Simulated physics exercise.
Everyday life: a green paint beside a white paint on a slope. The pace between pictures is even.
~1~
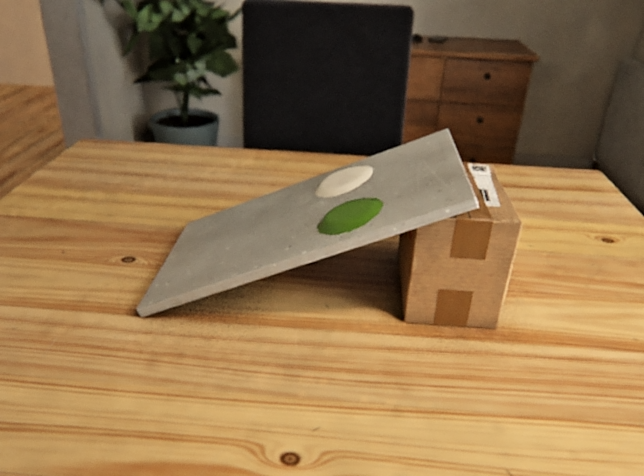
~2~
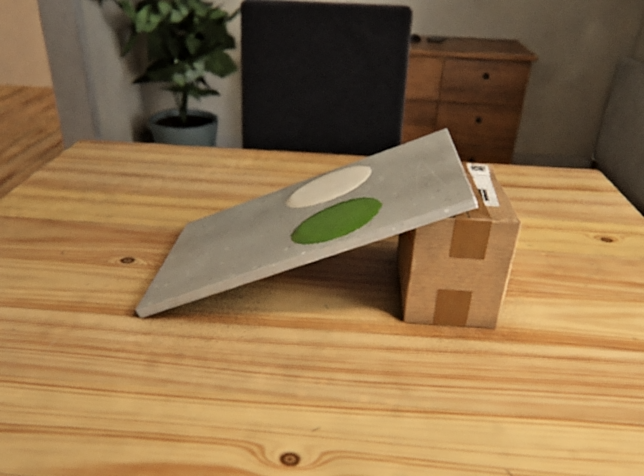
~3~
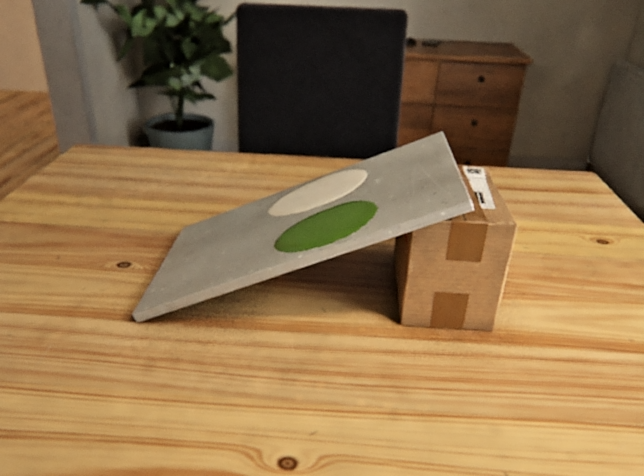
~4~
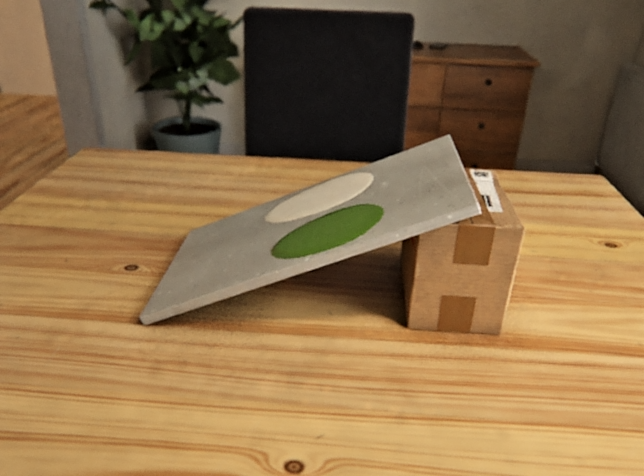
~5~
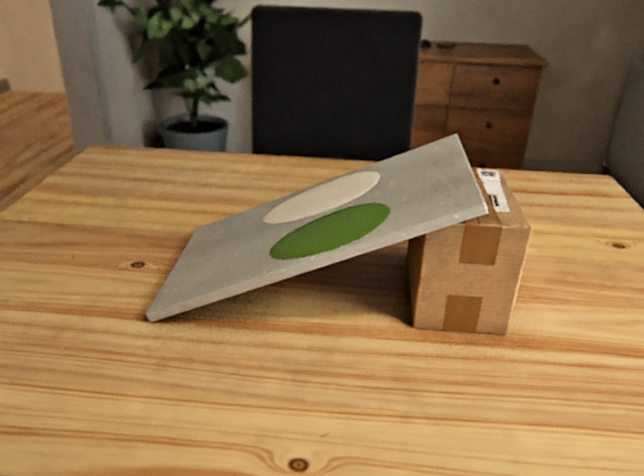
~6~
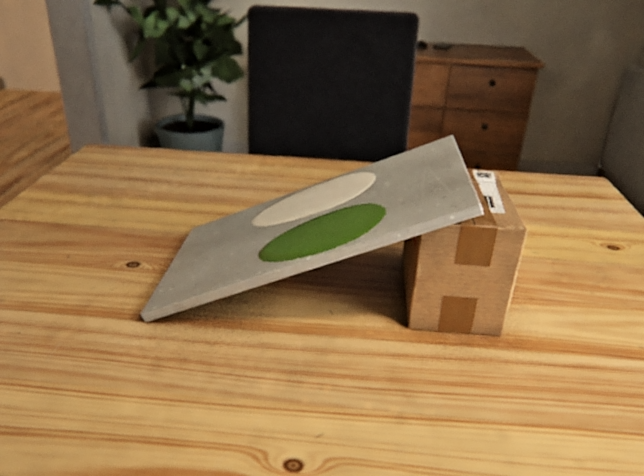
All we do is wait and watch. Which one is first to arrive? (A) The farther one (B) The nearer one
The answer is A.
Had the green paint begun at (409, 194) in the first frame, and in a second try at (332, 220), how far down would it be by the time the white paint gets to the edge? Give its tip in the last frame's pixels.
(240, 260) first, then (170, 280).
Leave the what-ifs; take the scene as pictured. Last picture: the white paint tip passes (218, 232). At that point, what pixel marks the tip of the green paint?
Roughly at (226, 263).
A moment on, the green paint is three quarters of the way down; the white paint is close to the edge.
When it is over, the green paint is close to the edge; the white paint is at the low edge.
